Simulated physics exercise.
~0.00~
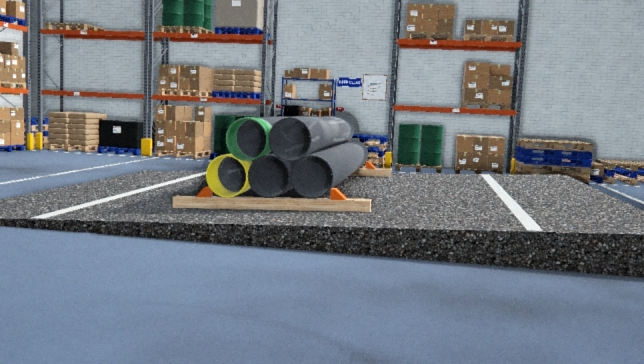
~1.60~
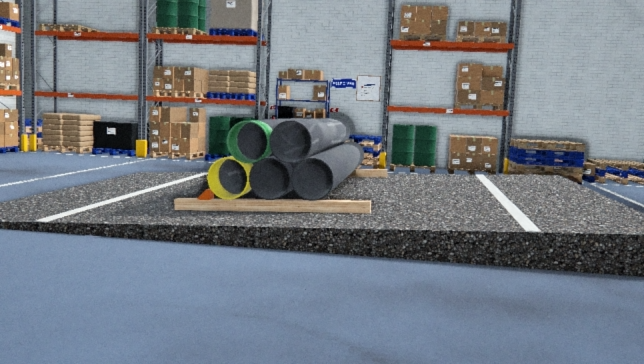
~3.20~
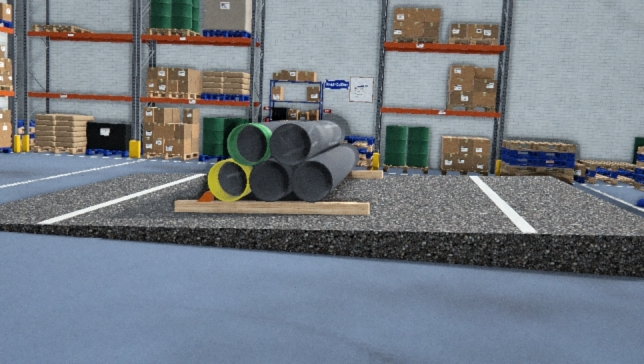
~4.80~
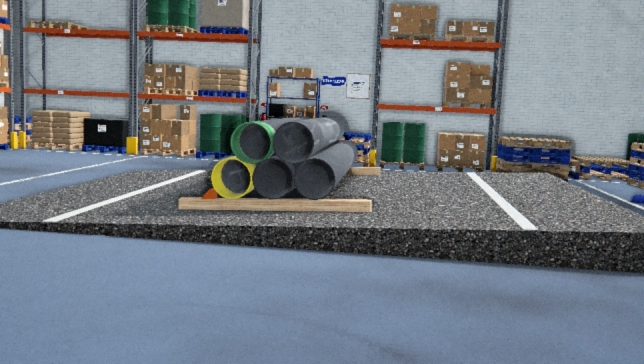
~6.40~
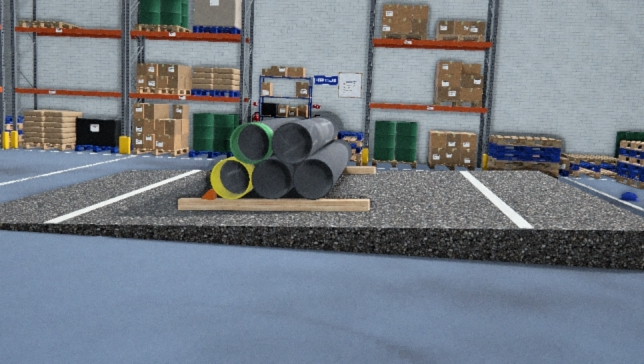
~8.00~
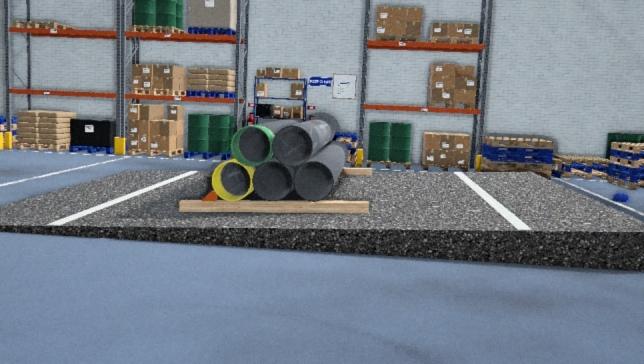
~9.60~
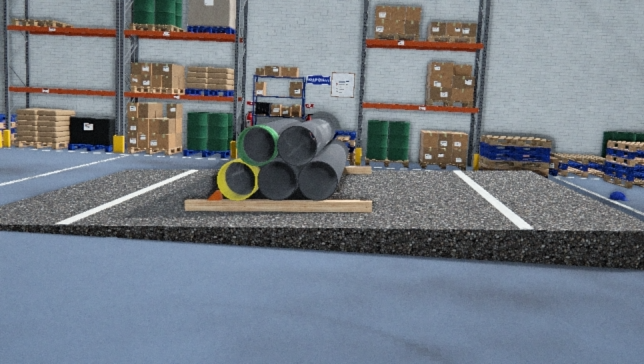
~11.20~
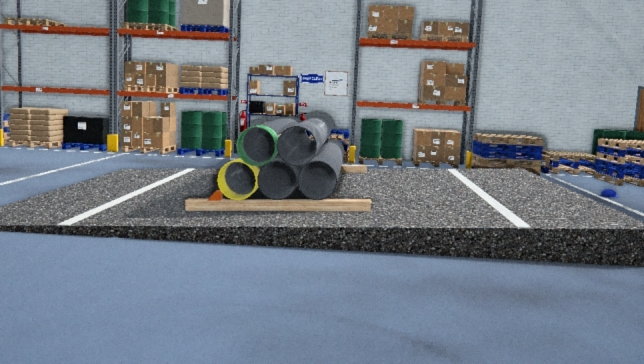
Warehouse with racking behind a gravel pad, where five stacked pipes, one yellow and one green, stay still as the view drifts.
